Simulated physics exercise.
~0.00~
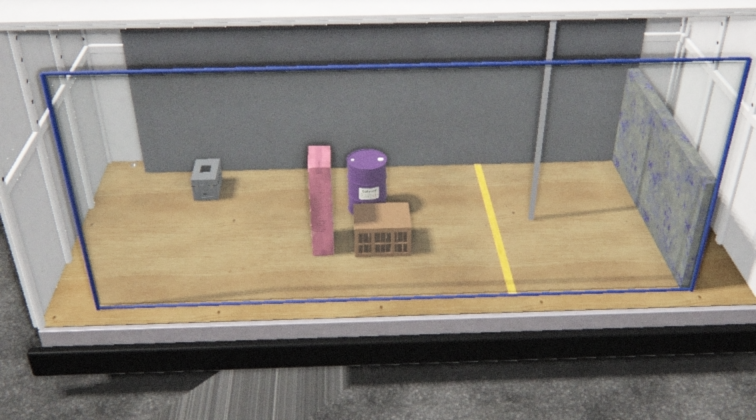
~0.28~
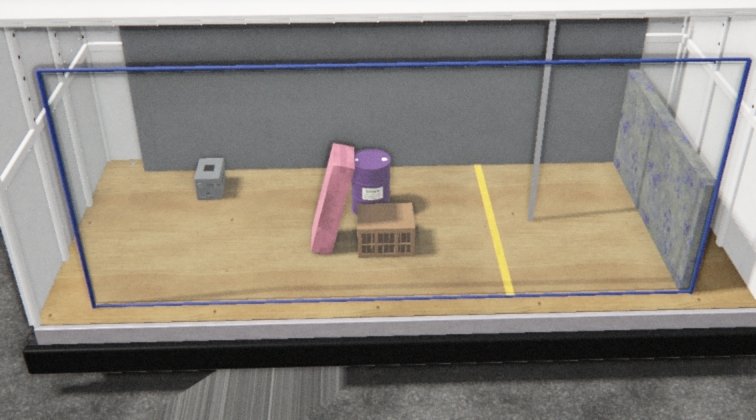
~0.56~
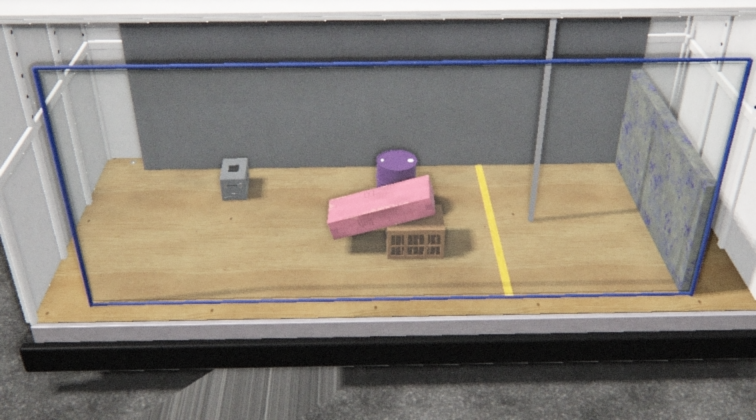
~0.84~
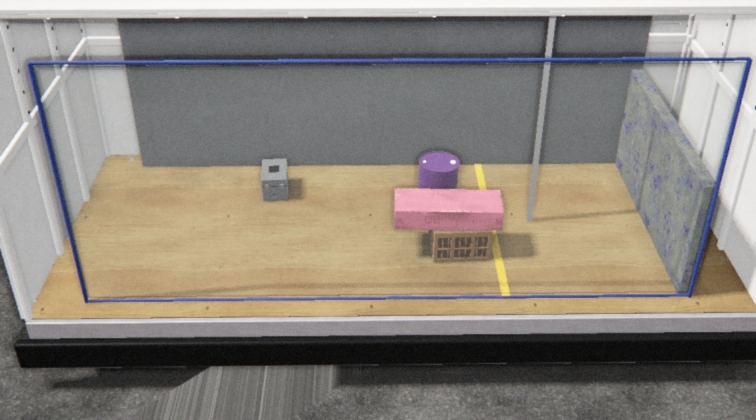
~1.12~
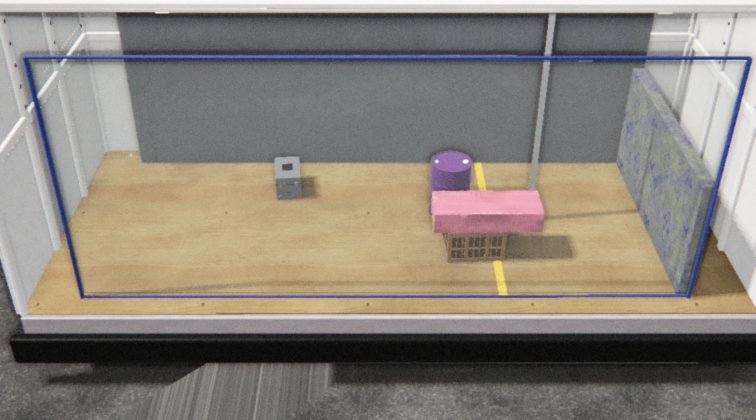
A tall pink box stands upright on the wooden floor of a box van's bay, seen from above through its open side, with a purple drum and a brown crate just to its right. A small grey toolbox sits at left, and a yellow line, a pole and a mottled panel are towards the right. The pink box leans right, then topples onto its side against the drum and crate as everything loose slides right. The load keeps sliding, the toolbox trailing. Finally the drum, still upright, and the crate sit close to the yellow line, their middles just short of it, while the fallen box lies across it.
